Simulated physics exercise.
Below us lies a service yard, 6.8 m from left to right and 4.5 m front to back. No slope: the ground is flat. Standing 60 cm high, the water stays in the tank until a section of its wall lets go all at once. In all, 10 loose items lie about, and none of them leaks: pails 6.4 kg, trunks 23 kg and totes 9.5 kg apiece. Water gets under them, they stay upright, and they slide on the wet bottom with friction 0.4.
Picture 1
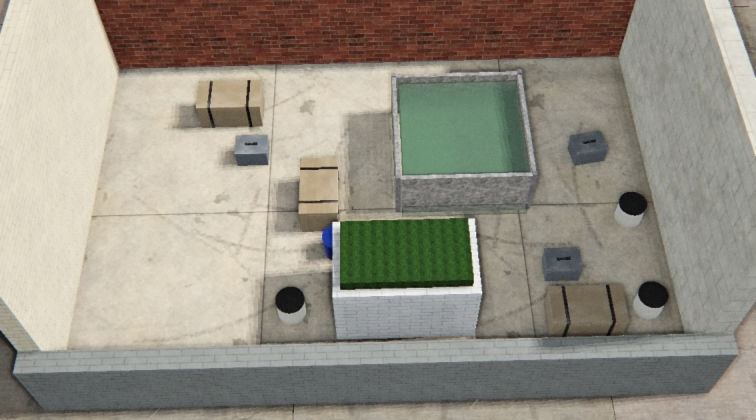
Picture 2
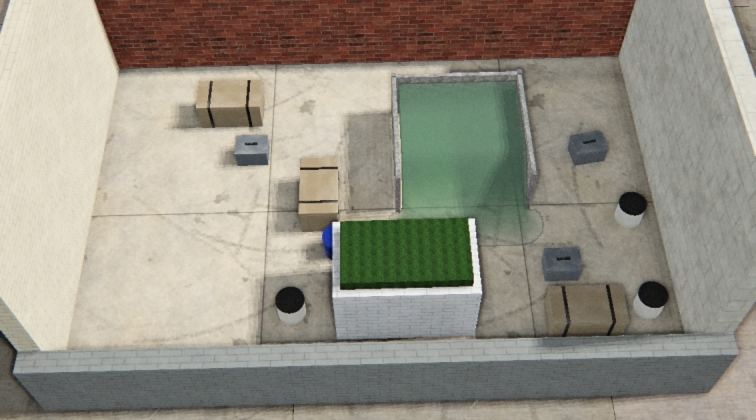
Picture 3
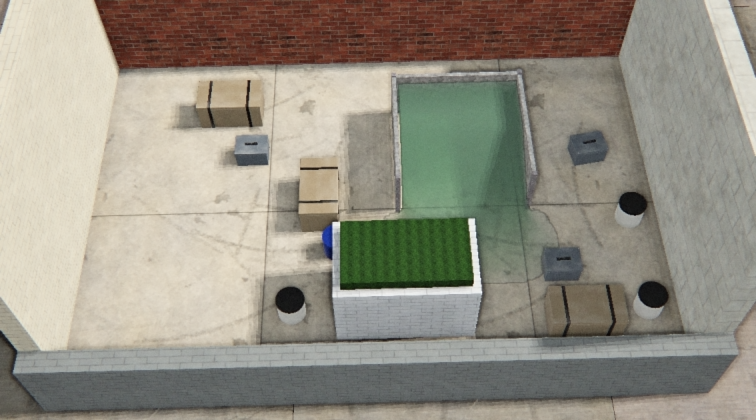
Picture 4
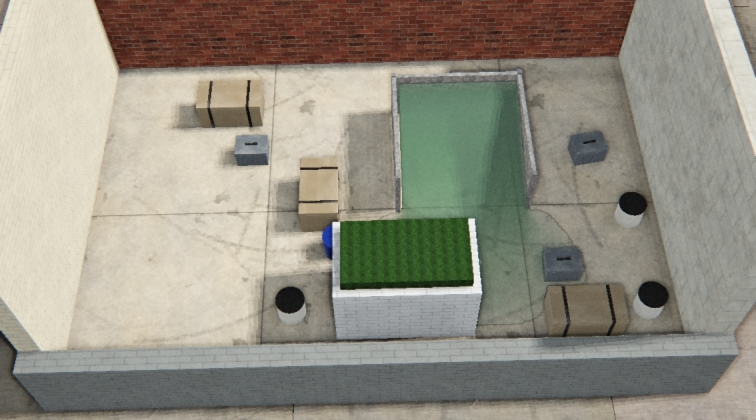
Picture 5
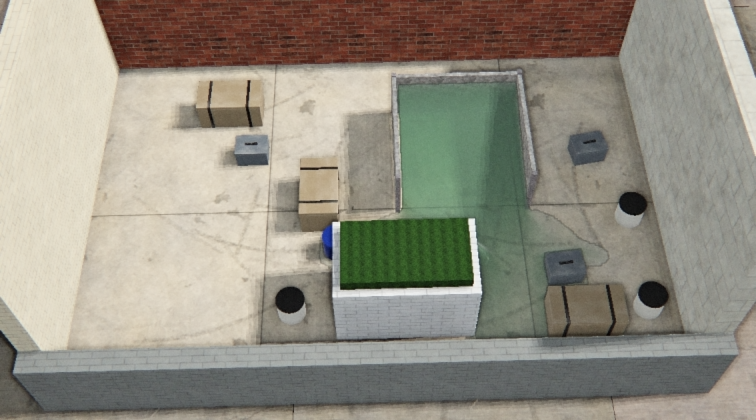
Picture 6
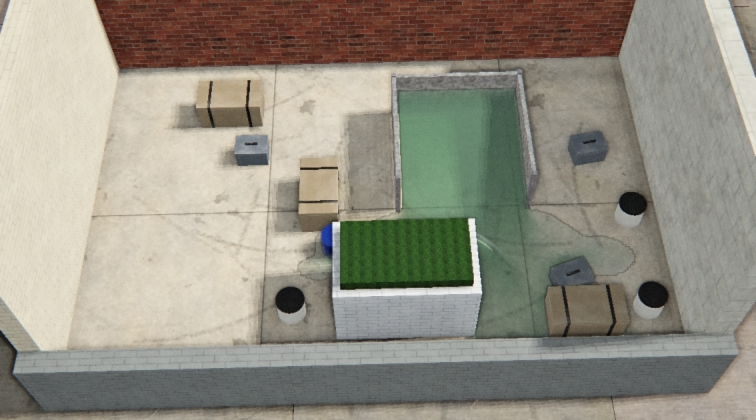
In a walled yard with boxes, bins and a grass-topped block, the near side of a tank of green water disappears and the water spreads across the floor toward the right, nudging and turning one gray box beside a tan crate.
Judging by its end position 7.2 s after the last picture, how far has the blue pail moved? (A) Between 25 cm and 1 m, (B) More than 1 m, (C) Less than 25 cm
Option B: More than 1 m.
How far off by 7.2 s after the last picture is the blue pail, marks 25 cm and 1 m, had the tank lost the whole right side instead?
Result: Blue pail displaced a little.
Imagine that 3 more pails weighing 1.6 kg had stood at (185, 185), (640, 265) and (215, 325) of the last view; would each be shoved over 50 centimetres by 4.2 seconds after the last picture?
Going one by one: Too far, too far, too far.
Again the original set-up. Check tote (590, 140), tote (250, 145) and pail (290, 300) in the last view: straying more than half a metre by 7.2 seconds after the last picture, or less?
The first topped the threshold, the second never reached the threshold, and the third never reached the threshold.
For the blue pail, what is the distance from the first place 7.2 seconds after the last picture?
Measured offset: Near 300 cm.
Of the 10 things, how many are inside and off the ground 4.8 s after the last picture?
At that moment 2.
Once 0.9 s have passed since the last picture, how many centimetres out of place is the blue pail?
Some 140 cm from the start.
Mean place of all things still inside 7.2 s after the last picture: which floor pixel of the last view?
I'd say about (382, 133) in the last view.
Then, 0.9 s after the last picture the blue pail is near (213, 229), 1.4 m from its start, aground; 2 afloat.
Then, 2.8 s after the last picture the blue pail is near (111, 209), 2.7 m from its start, afloat; 2 afloat.
Then, 4.8 s after the last picture the blue pail is near (138, 152), 2.7 m from its start, aground; 2 afloat.
Then, 7.2 s after the last picture the blue pail is near (139, 149), 2.8 m from its start, aground; 3 afloat.
